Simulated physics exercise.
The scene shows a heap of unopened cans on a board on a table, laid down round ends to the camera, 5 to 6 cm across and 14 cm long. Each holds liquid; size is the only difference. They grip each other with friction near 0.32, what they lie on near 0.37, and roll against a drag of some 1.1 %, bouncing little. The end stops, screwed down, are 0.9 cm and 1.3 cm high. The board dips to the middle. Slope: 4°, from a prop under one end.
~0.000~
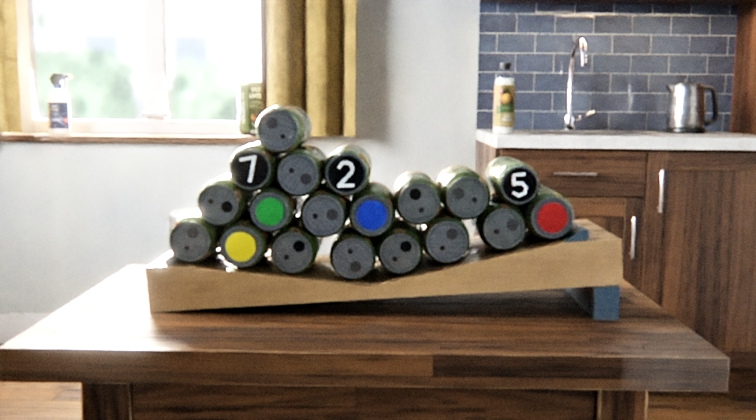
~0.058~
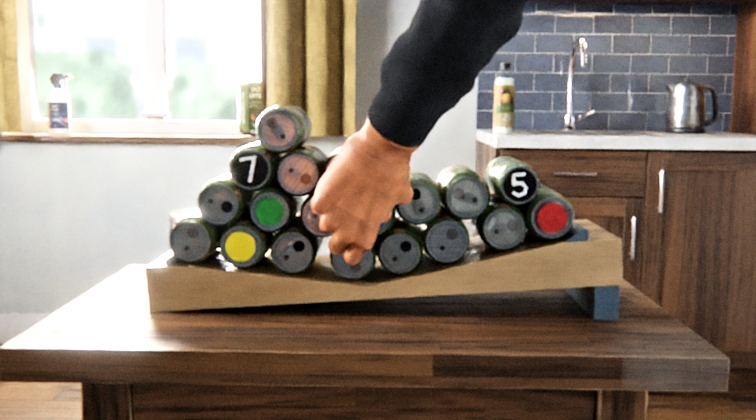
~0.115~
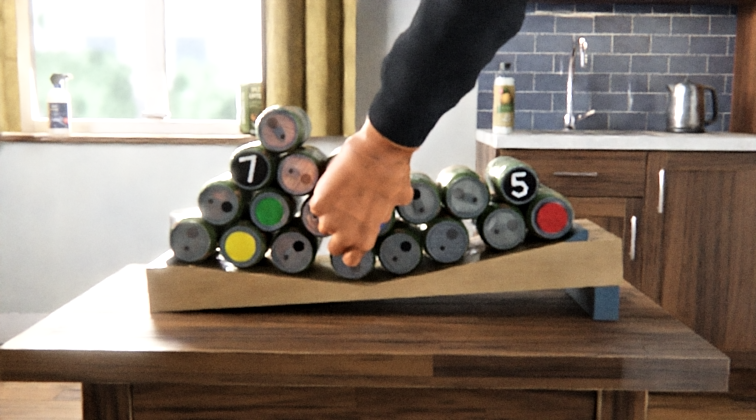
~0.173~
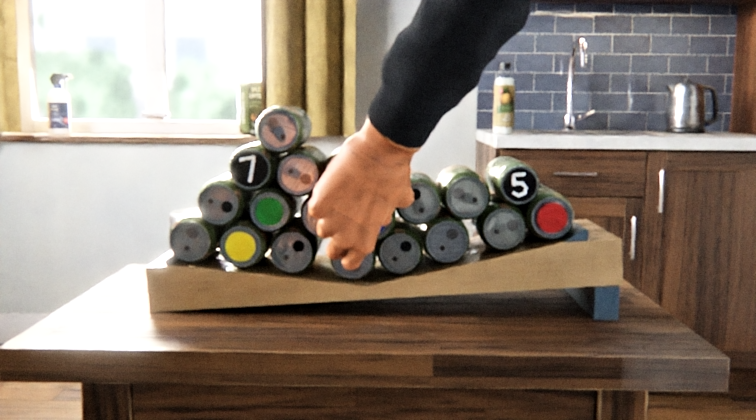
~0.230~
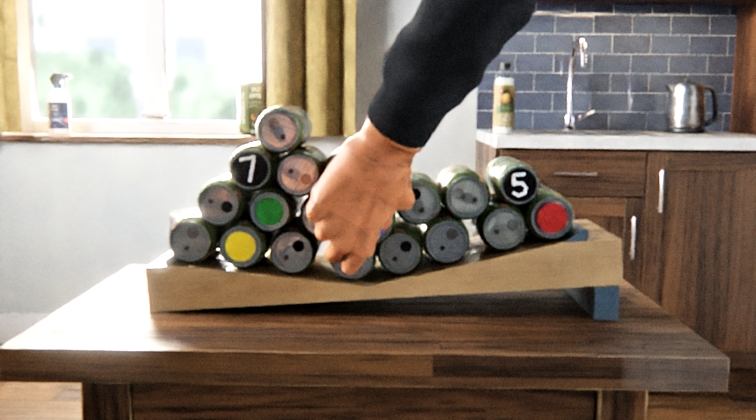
In a kitchen with a curtained window and blue wall tiles, seen straight on by a still camera, a wooden board propped on a blue block rests on a table. Dark-ended cans lie heaped along it, some numbered, with yellow and green ends at left, blue near the middle and red at right. A dark-sleeved arm reaches in from above, its hand covering the blue-ended can and staying almost motionless while the visible cans remain still.
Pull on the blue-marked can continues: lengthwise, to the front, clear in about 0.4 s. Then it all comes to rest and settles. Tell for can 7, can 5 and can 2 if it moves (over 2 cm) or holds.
No. 7 holds, no. 5 holds, no. 2 moves.
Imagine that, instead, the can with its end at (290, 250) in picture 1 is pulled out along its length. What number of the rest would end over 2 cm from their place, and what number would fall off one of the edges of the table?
You'd get 0 for the first part and 0 for the second.
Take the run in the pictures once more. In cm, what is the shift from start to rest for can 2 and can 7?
Can 2: 4, can 7: 0.
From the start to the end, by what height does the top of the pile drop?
Drop in height: About 0 cm.
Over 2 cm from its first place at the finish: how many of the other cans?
Count: 1.
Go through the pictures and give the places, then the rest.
In the first frame, 19 cans, 8 on the base, highest (278, 130); no. 7 (250, 169), no. 5 (520, 185), no. 2 (346, 174), red (552, 218), yellow (241, 247), blue (372, 215), green (270, 212); left round bar (0.9 cm) (167, 259); right wedge (1.3 cm) (586, 230); right end propped up; table edges (56, 311) and (678, 319).
In the second frame, the blue-marked can has not moved yet, hidden; the rest still.
In the third frame, the blue-marked can is 1 cm out, hidden; the rest still; bottom ones (189, 241) (240, 247) (292, 252) hidden (400, 253) (447, 242) (504, 229) (552, 218).
In the fourth frame, the blue-marked can is 3.3 cm out, hidden; the rest still.
In the fifth frame, the blue-marked can is 6 cm out, hidden; the rest still; no. 7 (250, 169), no. 5 (520, 185), no. 2 hidden.
After 0.52 s, 0 now displaced over 2 cm; no. 7 in place; no. 5 in place; no. 2 1 cm right and 0.7 cm down.
After 0.59 s, 1 now displaced over 2 cm; no. 7 in place; no. 5 in place; no. 2 2.4 cm right and 2.2 cm down.
After 0.66 s, 1 now displaced over 2 cm; no. 7 in place; no. 5 0.3 cm left; no. 2 2.6 cm right and 2.5 cm down.
After 0.74 s, 1 now displaced over 2 cm; no. 7 in place; no. 5 0.5 cm left; no. 2 2.6 cm right and 2.6 cm down.
All still by 1.0 s, 1 moved over 2 cm; not one off the edges of the table; no. 7 in place; no. 5 0.8 cm left; no. 2 2.6 cm right and 2.6 cm down; top of the pile 24 cm high, from 25 cm.
